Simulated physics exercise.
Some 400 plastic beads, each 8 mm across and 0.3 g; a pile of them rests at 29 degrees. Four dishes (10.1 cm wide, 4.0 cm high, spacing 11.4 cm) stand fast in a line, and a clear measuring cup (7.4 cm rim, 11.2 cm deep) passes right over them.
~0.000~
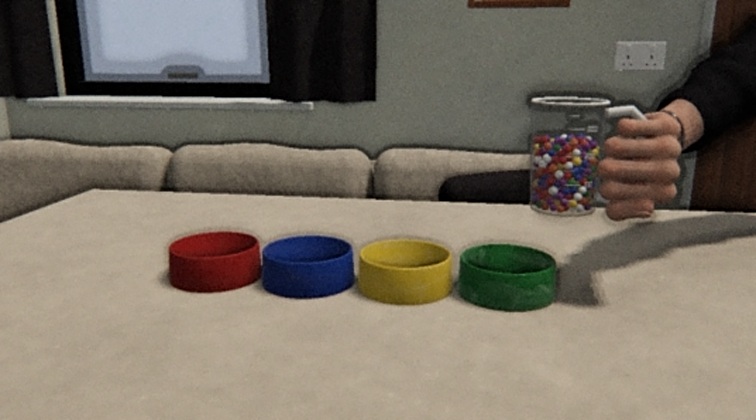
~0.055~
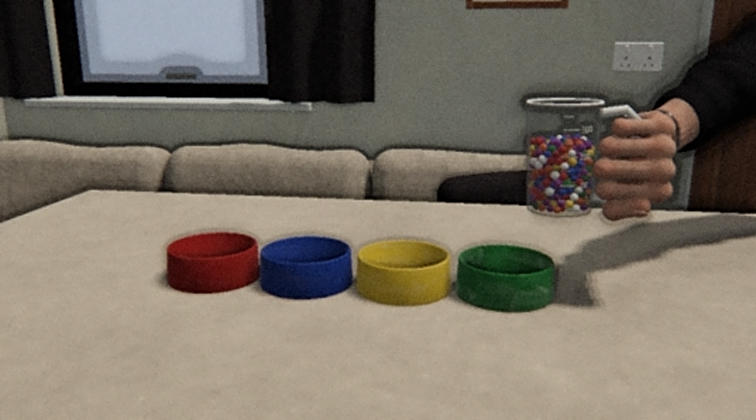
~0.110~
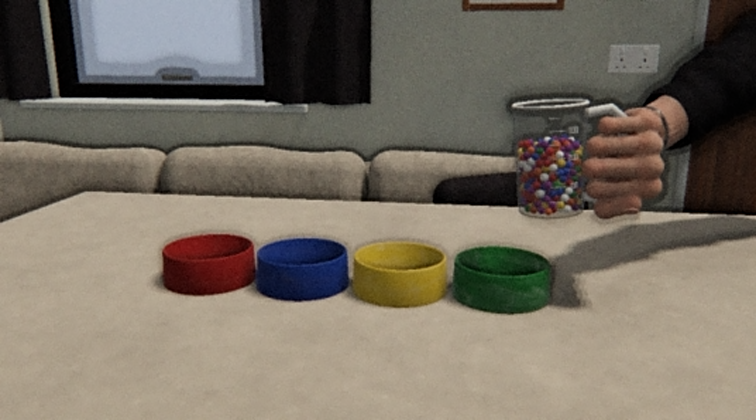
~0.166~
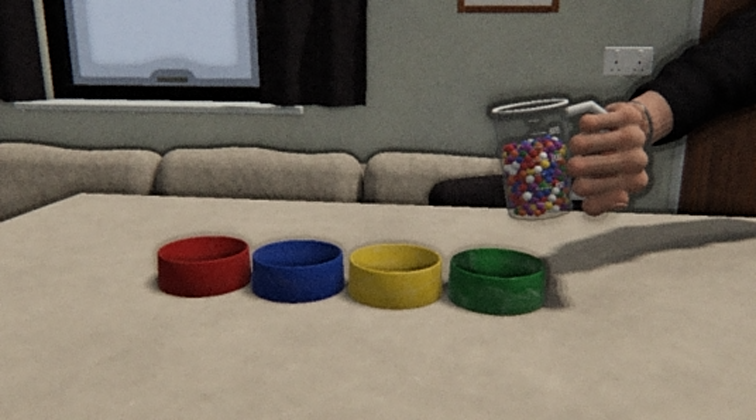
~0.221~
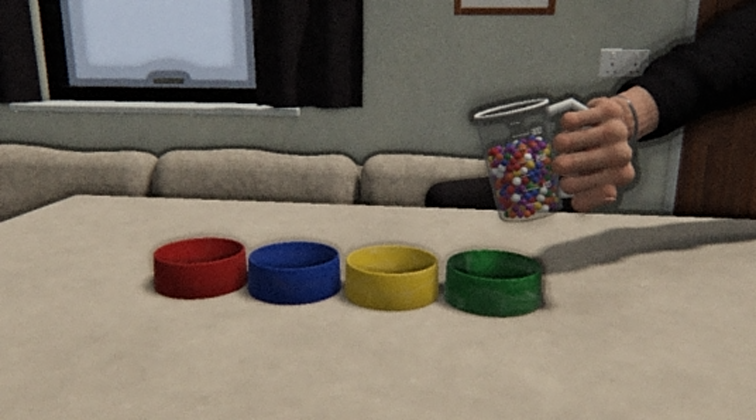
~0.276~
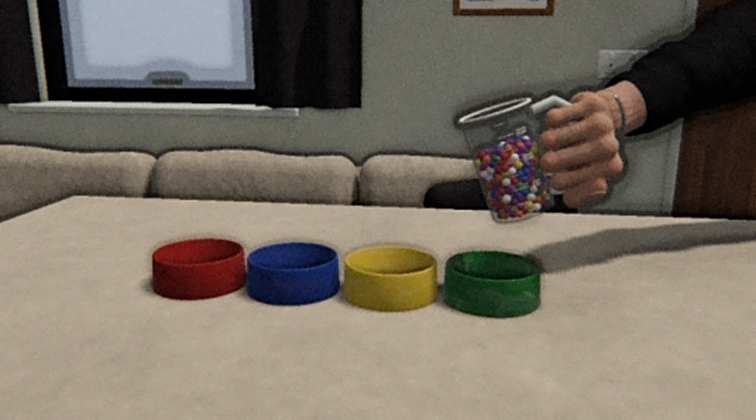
A hand held a clear measuring cup of colourful beads above a table, then moved it left while tilting it gradually toward the green dish, beside the yellow, blue and red ones.
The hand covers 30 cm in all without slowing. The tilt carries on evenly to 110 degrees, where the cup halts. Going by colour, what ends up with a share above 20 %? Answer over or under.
Red over, blue under, green under, yellow under, counter under.
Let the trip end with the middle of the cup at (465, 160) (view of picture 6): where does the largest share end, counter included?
The winner: Yellow.
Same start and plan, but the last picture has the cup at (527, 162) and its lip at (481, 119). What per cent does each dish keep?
Red 10, blue 80, green 0, yellow 0.
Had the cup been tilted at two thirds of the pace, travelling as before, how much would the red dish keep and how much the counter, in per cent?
Then: Red 100; counter 0.
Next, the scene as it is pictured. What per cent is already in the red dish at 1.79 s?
Some 70 per cent.
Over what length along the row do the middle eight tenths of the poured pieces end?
Some 7 cm.
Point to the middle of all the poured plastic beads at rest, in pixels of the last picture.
Around (202, 267).
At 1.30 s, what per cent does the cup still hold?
Roughly 95 per cent.
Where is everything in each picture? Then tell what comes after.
Cup at (566, 156), tilt 0 degrees, lip at (533, 101), moved 0.0 cm; middle of the pieces at (563, 170); green dish at (508, 259); yellow dish at (405, 254); blue dish at (308, 249); red dish at (215, 245), in the first frame.
Cup at (562, 157), tilt 1 degrees, lip at (528, 103), moved 0.2 cm; middle of the pieces at (559, 171), in the second frame.
Cup at (550, 158), tilt 4 degrees, lip at (513, 107), moved 1.0 cm; middle of the pieces at (549, 172), in the third frame.
Cup at (535, 160), tilt 9 degrees, lip at (494, 112), moved 2.1 cm; middle of the pieces at (535, 174), in the fourth frame.
Cup at (521, 161), tilt 14 degrees, lip at (476, 117), moved 3.2 cm; middle of the pieces at (522, 175), in the fifth frame.
Cup at (509, 162), tilt 19 degrees, lip at (460, 122), moved 4.2 cm; middle of the pieces at (511, 176); green dish at (493, 265); yellow dish at (391, 260); blue dish at (293, 256); red dish at (199, 251). The cup turns about 85 degrees a second and travels 20 cm a second, in the sixth frame.
Then, at 0.89 s, tilt 72 degrees; cup holds 100 %.
Then, at 1.30 s, tilt 107 degrees; cup holds 95 %, blue 5 %.
After 1.79 s, tilt 110 degrees; cup holds 15 %, red 70 %, blue 5 %.
In the end, at 2.5 s, red 90 %, blue 5 %, green 0 %, yellow 0 %, counter 5 %.
